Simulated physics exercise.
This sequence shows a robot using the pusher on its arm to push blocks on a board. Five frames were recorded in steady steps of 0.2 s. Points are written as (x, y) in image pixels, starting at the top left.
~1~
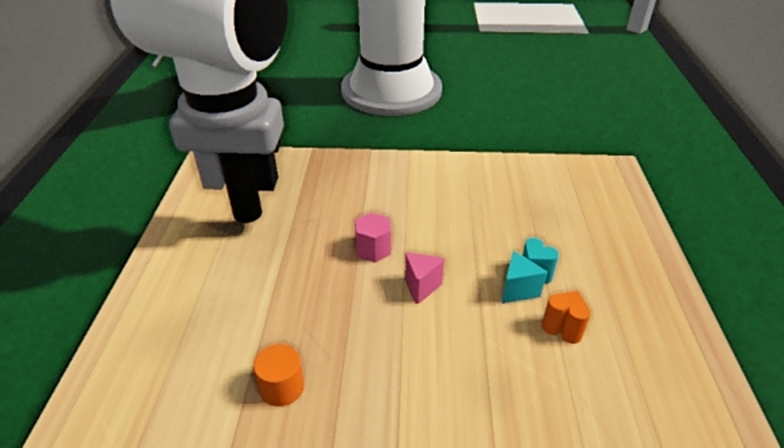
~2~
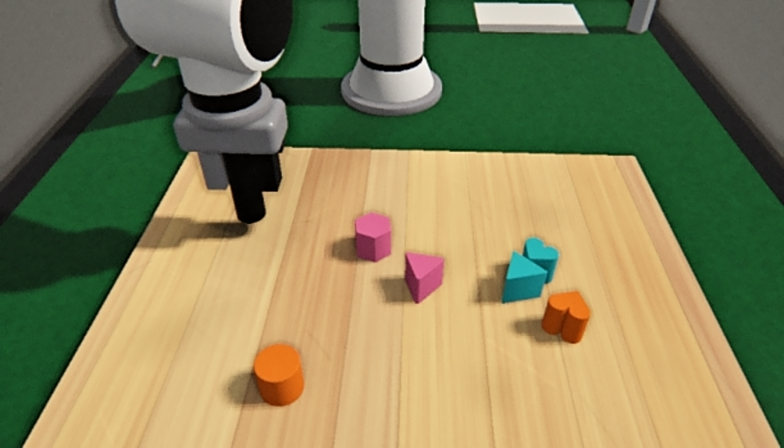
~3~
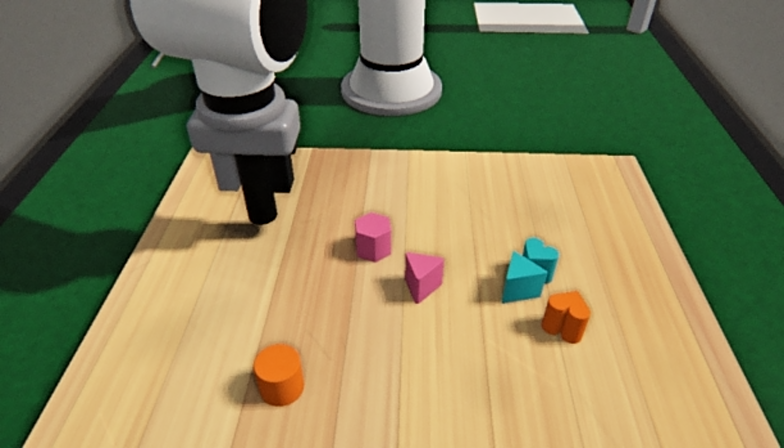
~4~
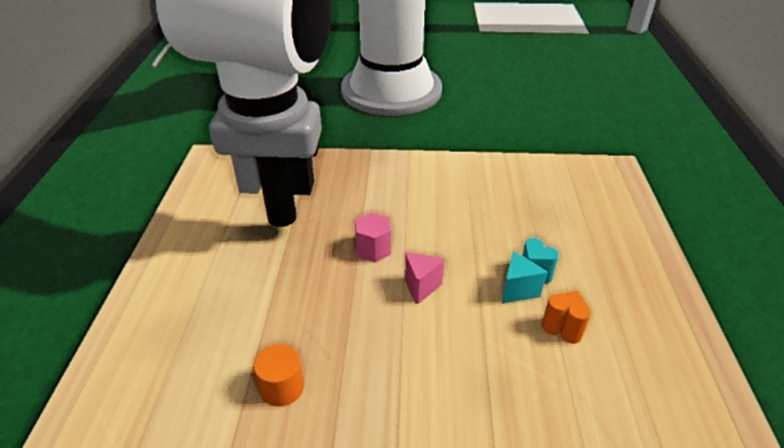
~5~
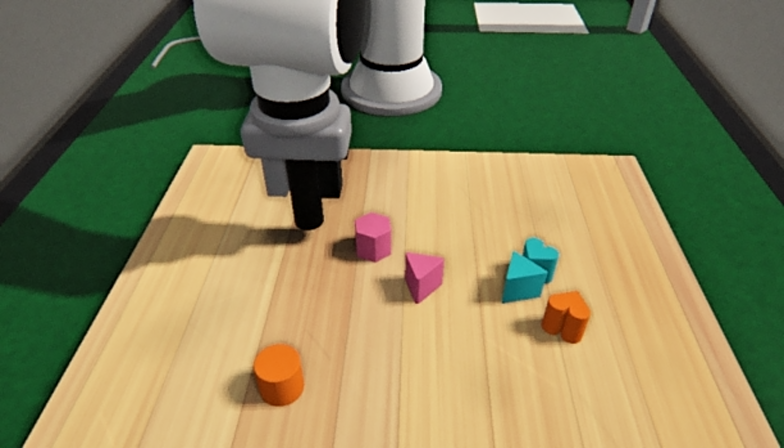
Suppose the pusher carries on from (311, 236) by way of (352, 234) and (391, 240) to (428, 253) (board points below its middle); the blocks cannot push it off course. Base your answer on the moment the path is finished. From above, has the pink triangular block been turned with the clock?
No, that is not what happens.
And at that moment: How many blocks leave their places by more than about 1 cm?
That makes 1 block.
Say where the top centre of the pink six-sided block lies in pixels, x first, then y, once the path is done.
Its top middle is near (402, 244).
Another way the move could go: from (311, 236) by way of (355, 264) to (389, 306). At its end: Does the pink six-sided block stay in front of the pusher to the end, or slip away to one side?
Left aside or behind.
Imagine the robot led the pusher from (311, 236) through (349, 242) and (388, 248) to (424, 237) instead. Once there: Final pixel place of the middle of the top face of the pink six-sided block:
I'd say the pink six-sided block ends with its top centre at (431, 237).
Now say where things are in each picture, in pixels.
In the first frame, tip of the pusher at (248, 214), middles of tops, pink six-sided block at (373, 224), pink triangular block at (423, 263).
In the second frame, pusher at (252, 215), nothing pushed.
In the third frame, pusher at (263, 216), nothing pushed.
In the fourth frame, pusher at (282, 218), nothing pushed.
In the fifth frame, pusher at (309, 222), pink six-sided block at (373, 224), pink triangular block at (423, 263).
The first path, step by step. One third of the way, pusher at (351, 220); nothing pushed yet.
Two thirds of the way, pusher at (391, 226); pink six-sided block at (397, 237), turned 35° clockwise.
At the end, pusher at (428, 239); pink six-sided block at (402, 244), turned 65° clockwise; pink triangular block at (422, 266), turned 20° anticlockwise.
